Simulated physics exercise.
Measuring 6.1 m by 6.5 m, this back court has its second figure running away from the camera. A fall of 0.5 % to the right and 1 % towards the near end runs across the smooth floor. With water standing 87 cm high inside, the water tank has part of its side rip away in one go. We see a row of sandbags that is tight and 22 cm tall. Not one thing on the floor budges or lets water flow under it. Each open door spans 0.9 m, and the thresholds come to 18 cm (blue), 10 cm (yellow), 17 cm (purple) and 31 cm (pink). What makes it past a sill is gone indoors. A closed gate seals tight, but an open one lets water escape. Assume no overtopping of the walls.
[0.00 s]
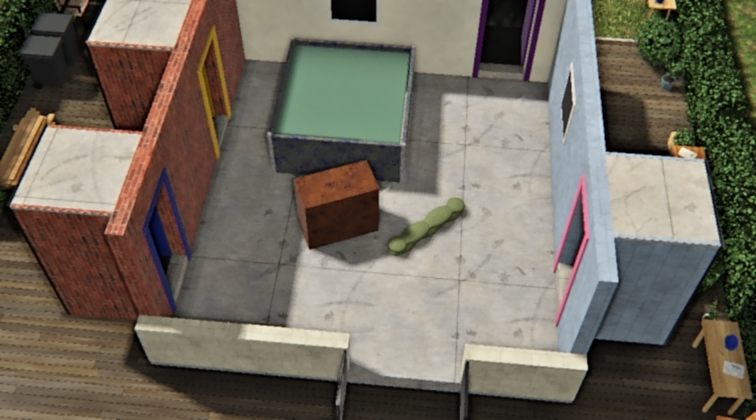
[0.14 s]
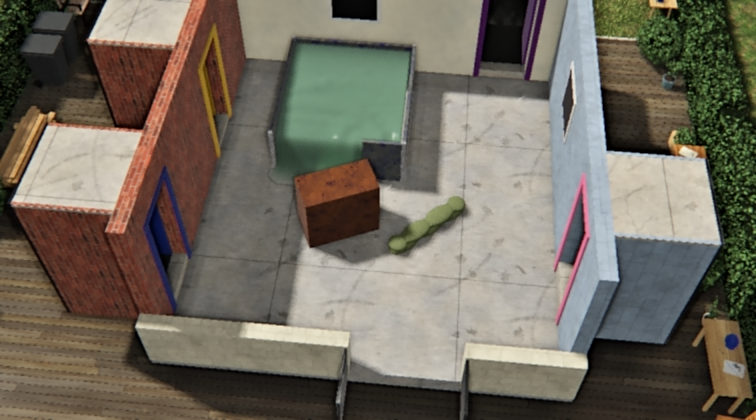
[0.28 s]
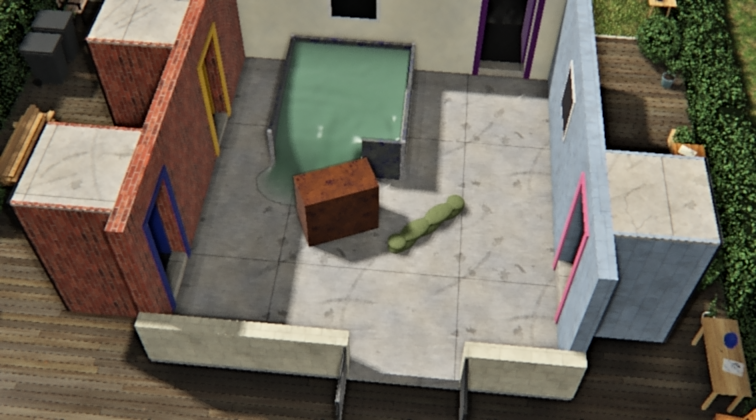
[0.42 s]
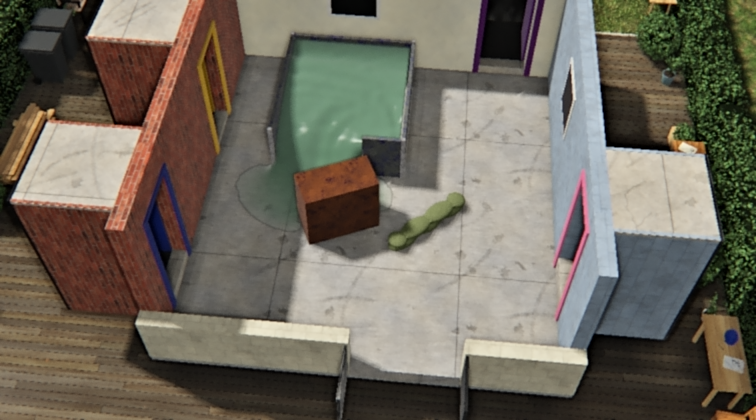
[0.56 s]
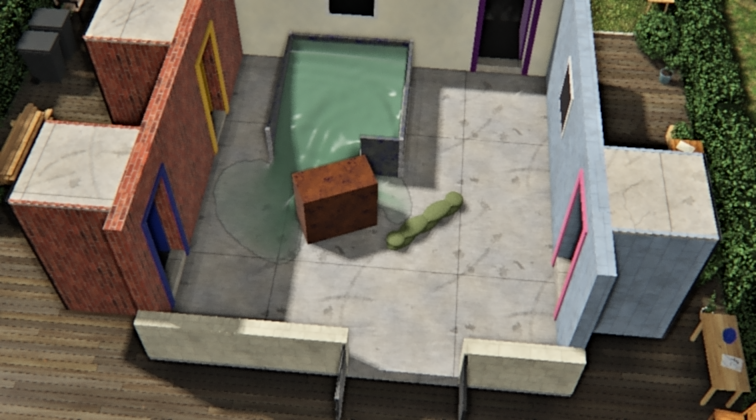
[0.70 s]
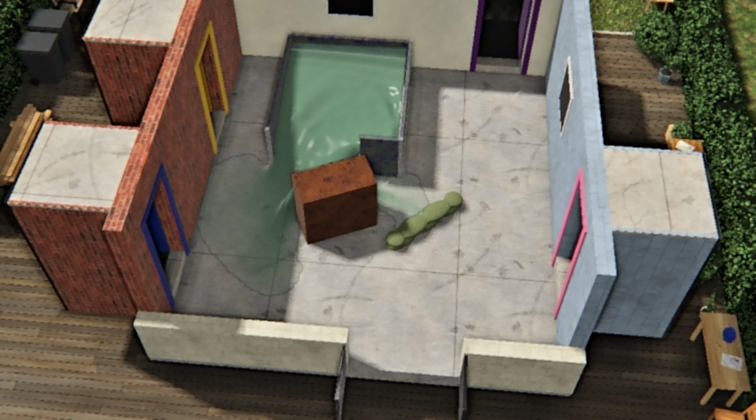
The clip shows a walled court where the near side of a tank of green water breaks open, and water pours out and spreads across the floor around a rusty brown block, which stays still beside a lumpy green object.
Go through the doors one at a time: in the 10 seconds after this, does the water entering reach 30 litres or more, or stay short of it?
Result: Blue door: The total grows larger than the cap; yellow door: The total remains smaller than the cap; purple door: The total remains smaller than the cap; pink door: The total remains smaller than the cap.
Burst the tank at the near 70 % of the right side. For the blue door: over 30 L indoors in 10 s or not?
Blue: Falls short.
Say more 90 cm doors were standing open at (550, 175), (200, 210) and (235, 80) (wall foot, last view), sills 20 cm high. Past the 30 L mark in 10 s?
So, in the order given, it's shy of the mark, then beyond the mark, then shy of the mark.
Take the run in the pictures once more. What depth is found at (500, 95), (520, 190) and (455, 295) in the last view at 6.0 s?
About 12, 11 and 7 cm respectively.
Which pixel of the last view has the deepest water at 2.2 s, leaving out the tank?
Roughly (188, 338).
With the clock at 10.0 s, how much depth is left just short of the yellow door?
Roughly 8.5 centimetres.
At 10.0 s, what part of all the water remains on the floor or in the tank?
Close to 88 in a hundred remains.
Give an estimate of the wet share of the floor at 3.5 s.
80 %.
After 1.4 s water covers 30 % of the floor and is deepest (78 cm) near (165, 336); blue door 29 cm at the sill, 5 L in, yellow door not reached, purple door not reached, pink door not reached.
After 2.2 s water covers 45 % of the floor and is deepest (68 cm) near (188, 338); blue door 27 cm at the sill, 35 L in, yellow door 5 cm at the sill, 0 L in, purple door not reached, pink door not reached.
After 3.5 s water covers 80 % of the floor and is deepest (40 cm) near (168, 326); blue door 31 cm at the sill, 104 L in, yellow door 6 cm at the sill, 0 L in, purple door 9 cm at the sill, 0 L in, pink door 2 cm at the sill, 0 L in.
After 6.0 s water covers 95 % of the floor and is deepest (24 cm) near (165, 336); blue door 21 cm at the sill, 167 L in, yellow door 3 cm at the sill, 0 L in, purple door 10 cm at the sill, 0 L in, pink door 22 cm at the sill, 1 L in.
After 10.0 s water covers 95 % of the floor and is deepest (18 cm) near (549, 370); blue door 12 cm at the sill, 172 L in, yellow door 8 cm at the sill, 0 L in, purple door 14 cm at the sill, 3 L in, pink door 16 cm at the sill, 1 L in.
